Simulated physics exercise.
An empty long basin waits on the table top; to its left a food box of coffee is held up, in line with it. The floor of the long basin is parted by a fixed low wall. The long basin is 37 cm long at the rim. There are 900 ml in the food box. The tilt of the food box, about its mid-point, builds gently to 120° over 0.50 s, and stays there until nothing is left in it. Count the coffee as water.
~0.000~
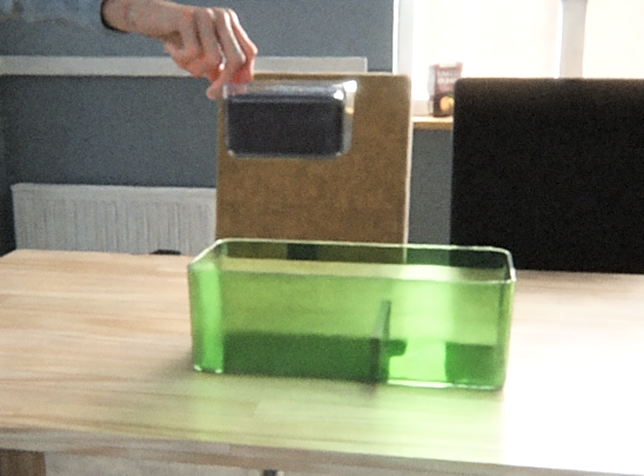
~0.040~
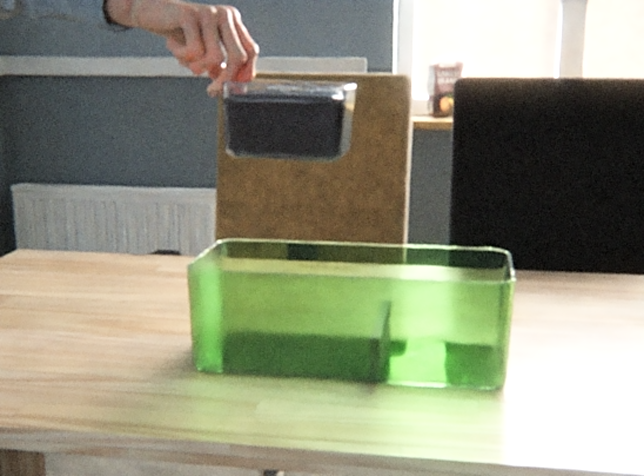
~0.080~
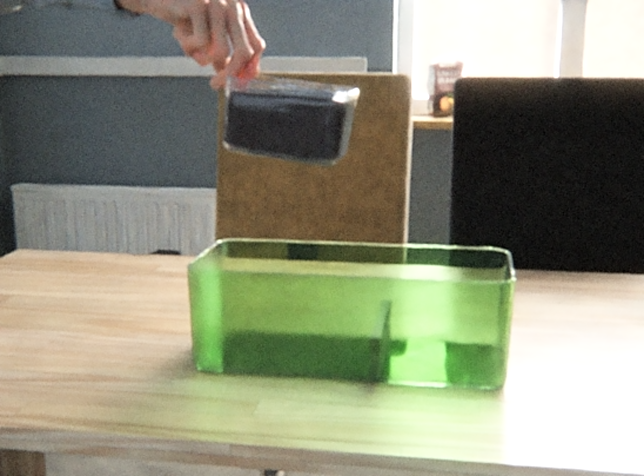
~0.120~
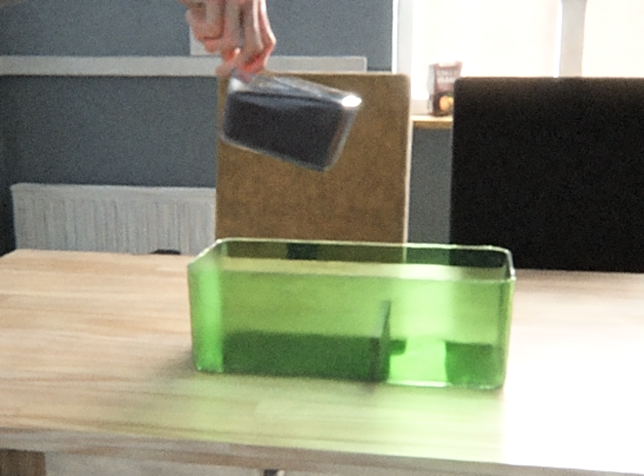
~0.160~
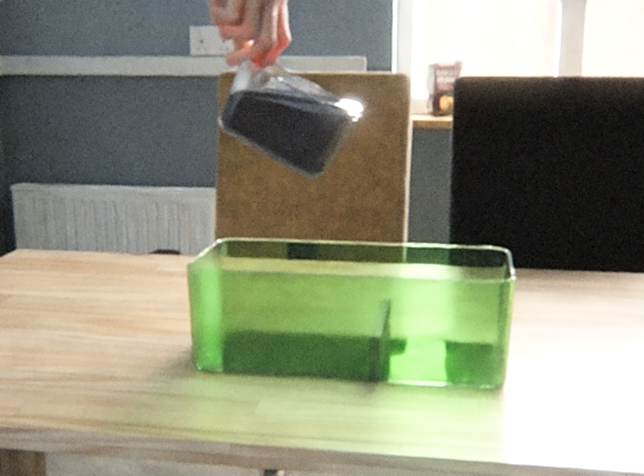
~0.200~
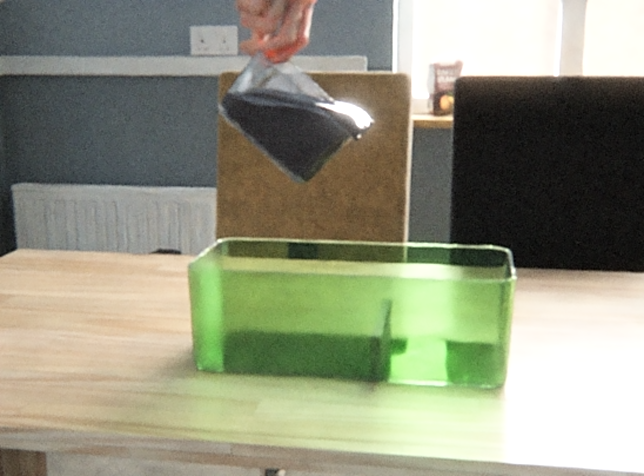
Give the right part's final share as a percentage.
The far part has some 53 per cent.
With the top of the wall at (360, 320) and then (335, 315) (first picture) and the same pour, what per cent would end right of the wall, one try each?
First 70, then 85 per cent.
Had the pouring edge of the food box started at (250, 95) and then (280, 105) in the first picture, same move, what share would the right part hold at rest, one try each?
In turn about 10 and 15 per cent.
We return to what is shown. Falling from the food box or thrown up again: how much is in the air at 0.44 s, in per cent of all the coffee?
About 46 per cent.
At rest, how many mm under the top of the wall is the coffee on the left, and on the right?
Left about 38 mm, right about 28 mm.
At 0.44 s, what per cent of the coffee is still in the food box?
Near 12 in a hundred.
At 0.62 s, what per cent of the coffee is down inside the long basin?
Some 88 per cent.
Then, 0.44 s in, the tilt is 116° and 12 per cent is still to pour, 3 is left of the wall and 40 right of it.
Then, 0.62 s in, the tilt is 120° and 1 per cent is still to pour, 33 is left of the wall and 55 right of it.
Then, 0.80 s in, the tilt is 120° and 0 per cent is still to pour, 41 is left of the wall and 53 right of it.
Then, 1.00 s in, the tilt is 120° and 0 per cent is still to pour, 43 is left of the wall and 53 right of it.
Finally, 43 per cent lies left of the wall, 53 right of it and 4 outside.
